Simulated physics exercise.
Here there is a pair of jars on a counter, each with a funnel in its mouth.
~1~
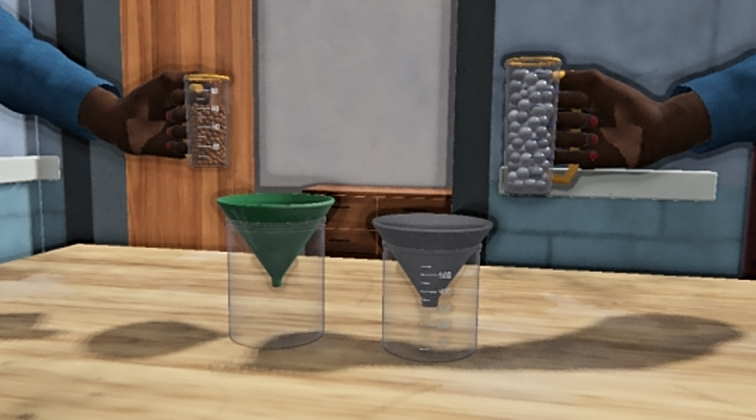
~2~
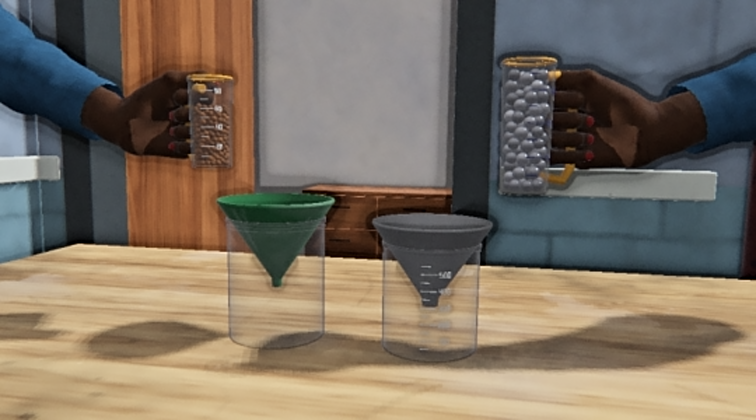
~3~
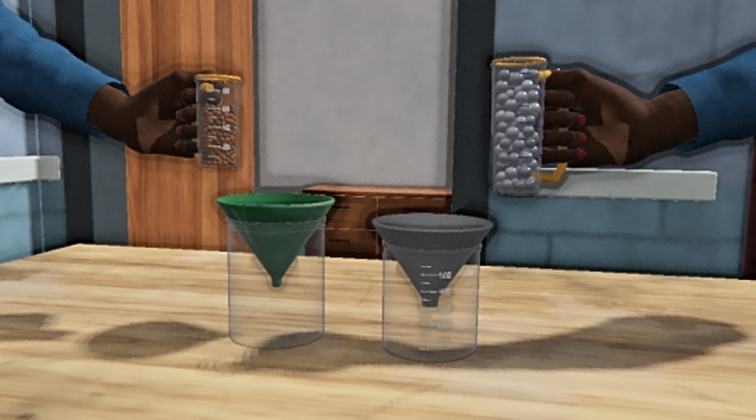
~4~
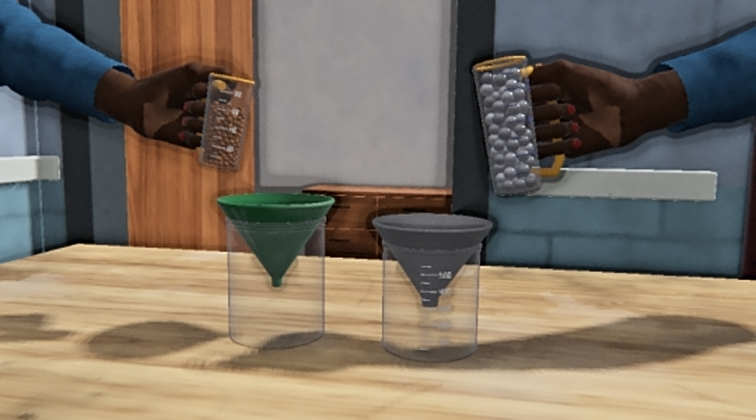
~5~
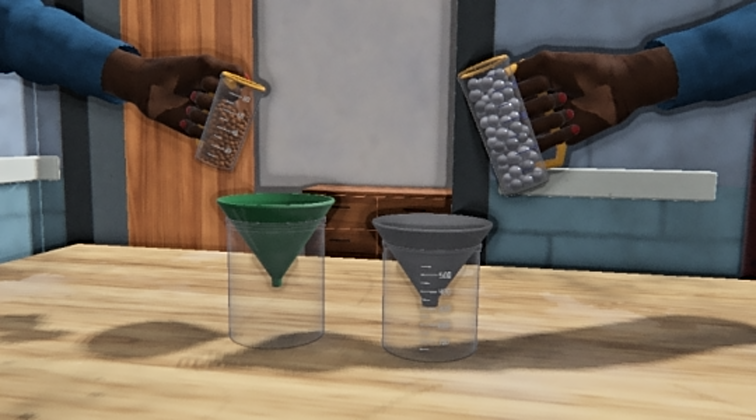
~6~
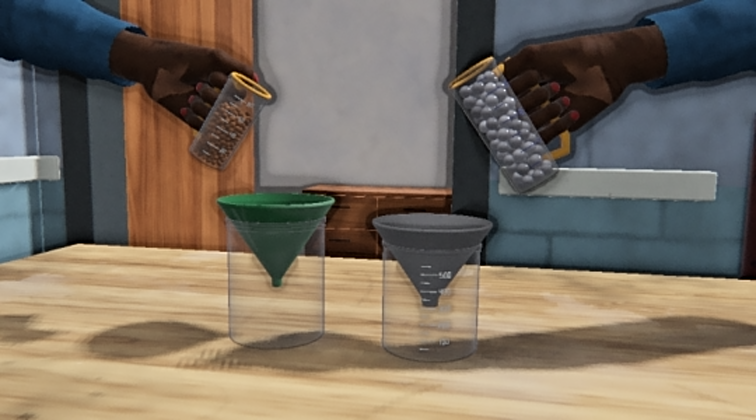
Two hands move cups of small balls slightly inward, then tilt them toward each other.
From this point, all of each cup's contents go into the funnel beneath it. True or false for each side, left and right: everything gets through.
Left - false; right - false.
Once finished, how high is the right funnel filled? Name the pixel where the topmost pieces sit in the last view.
My guess is somewhere close to (408, 239).
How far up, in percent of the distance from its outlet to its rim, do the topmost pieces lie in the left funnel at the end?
Height reading: Around 65 per cent.
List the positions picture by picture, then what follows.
Left funnel at (276, 208), outlet at (277, 286), about one piece wide; left cup at (208, 123), holding cereal balls; right funnel at (432, 231), outlet at (430, 306), about one piece wide; right cup at (530, 128), holding steel balls, in the first picture.
Left cup at (211, 123), upright; right cup at (526, 128), upright, in the second picture.
Left cup at (218, 123), upright; right cup at (517, 128), upright, in the third picture.
Left cup at (225, 123), tipped 10°; right cup at (509, 128), tipped 10°, in the fourth picture.
Left cup at (229, 123), tipped 22°; right cup at (505, 128), tipped 22°, in the fifth picture.
Left funnel at (276, 208), outlet at (277, 286); left cup at (229, 123), tipped 34°; right funnel at (432, 231), outlet at (430, 306); right cup at (505, 128), tipped 34°, in the sixth picture.
Then, 0.57 s after the last picture, left, all still in the cup; right, all still in the cup.
Then, 1.06 s after the last picture, left, nearly all still in the cup, a stray few in or over the funnel; right, most still in the cup, about a quarter in or over the funnel.
Then, 1.48 s after the last picture, left, a small part still in the cup, most in or over the funnel, a stray few down in the jar; right, nearly all in or over the funnel, a stray few down in the jar.
At rest, left, nearly all stuck in the funnel, a stray few down in the jar; right, nearly all stuck in the funnel, a stray few down in the jar.
